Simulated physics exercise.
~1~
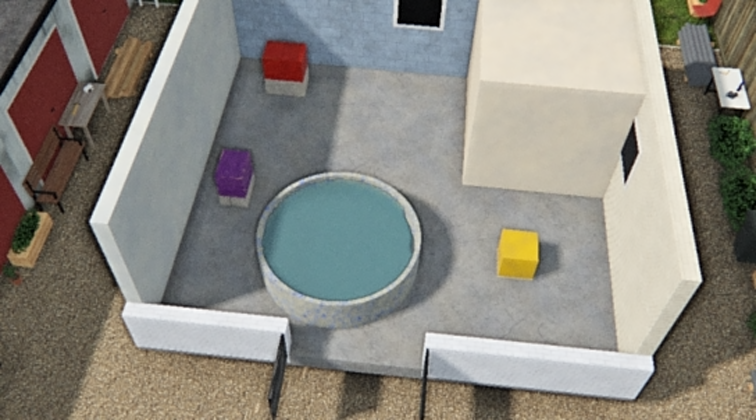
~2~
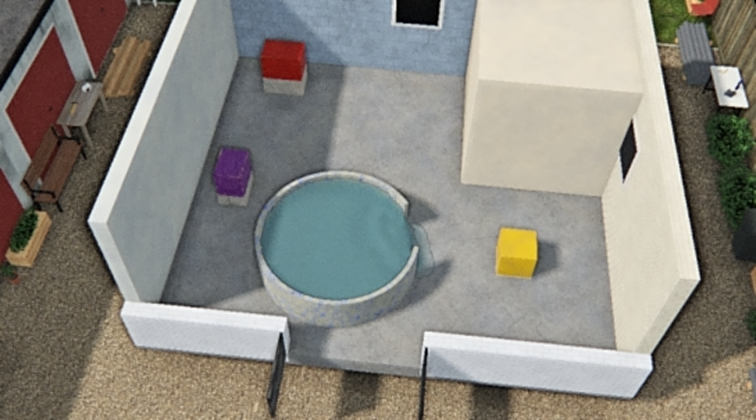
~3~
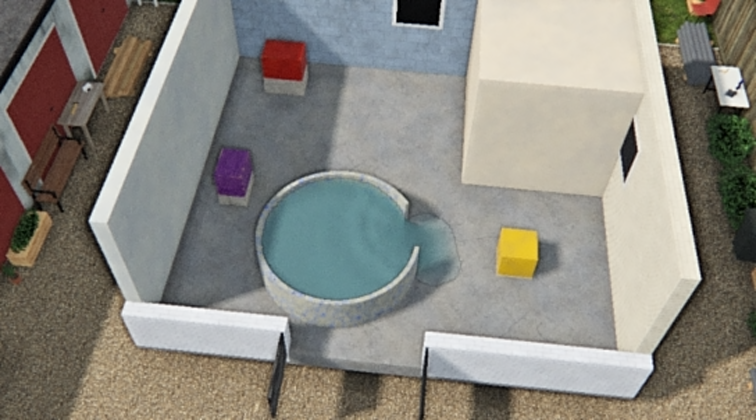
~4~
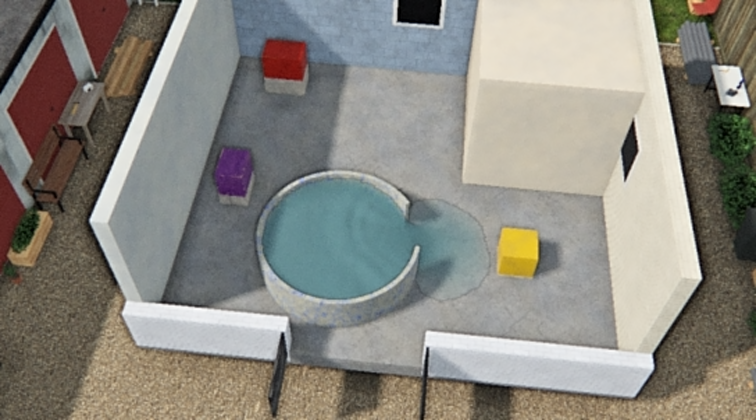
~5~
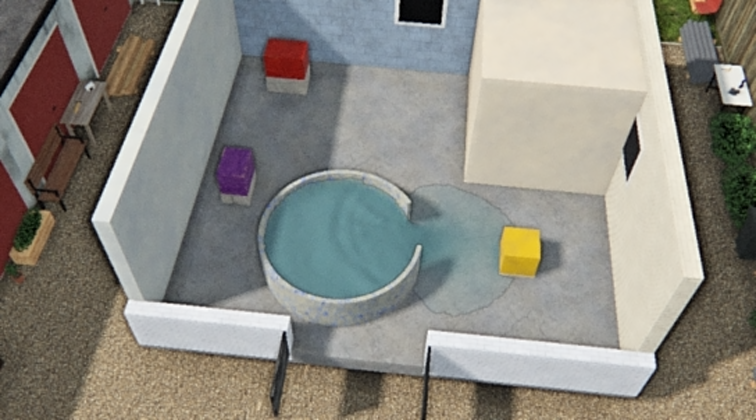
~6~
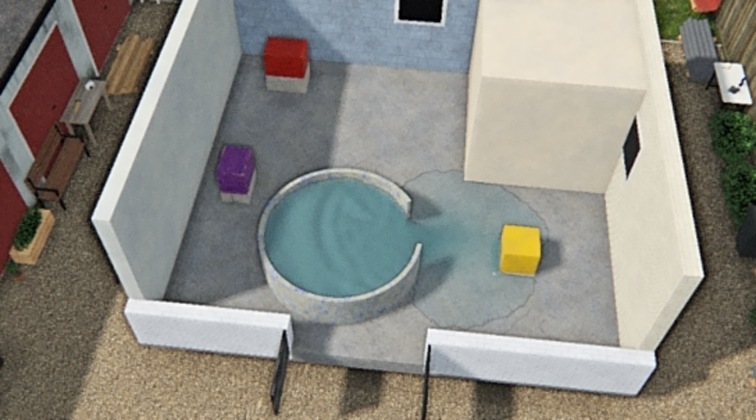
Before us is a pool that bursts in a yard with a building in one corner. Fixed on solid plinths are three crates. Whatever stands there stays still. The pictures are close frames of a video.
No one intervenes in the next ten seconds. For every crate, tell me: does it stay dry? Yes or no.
Here is how it goes: The yellow crate, no, it gets wet; the purple crate, yes, it stays dry; the red crate, yes, it stays dry.
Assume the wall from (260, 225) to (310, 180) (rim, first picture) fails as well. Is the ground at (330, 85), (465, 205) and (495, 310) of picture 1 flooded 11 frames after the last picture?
In sequence: Inundated, untouched, untouched.
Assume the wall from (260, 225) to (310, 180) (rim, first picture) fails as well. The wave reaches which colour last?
Answer: The yellow-painted one.
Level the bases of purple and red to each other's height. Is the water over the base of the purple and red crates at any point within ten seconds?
Result - purple crate: Untouched; red crate: Untouched.
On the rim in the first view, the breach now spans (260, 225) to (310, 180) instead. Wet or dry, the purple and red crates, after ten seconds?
Observed: Purple is doused; red stays clear.
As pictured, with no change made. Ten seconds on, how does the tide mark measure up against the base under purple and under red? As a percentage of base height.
Roughly 0 and 10 per cent respectively.
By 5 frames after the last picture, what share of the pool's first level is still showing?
Roughly 78 %.
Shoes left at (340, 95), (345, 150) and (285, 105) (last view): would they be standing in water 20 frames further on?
First spared, second spared, third spared.
A moment on, water covers 25 % of the floor; the yellow crate water round its plinth, the purple crate not reached, the red crate not reached.
Next, water covers 30 % of the floor; the yellow crate water round its plinth, the purple crate not reached, the red crate not reached.
Then, water covers 40 % of the floor; the yellow crate water round its plinth, the purple crate not reached, the red crate not reached.
Later, water covers 55 % of the floor; the yellow crate water round its plinth, the purple crate not reached, the red crate water round its plinth.
In the end, water covers 85 % of the floor; the yellow crate was topped, the purple crate stayed above the water, the red crate stayed above the water.
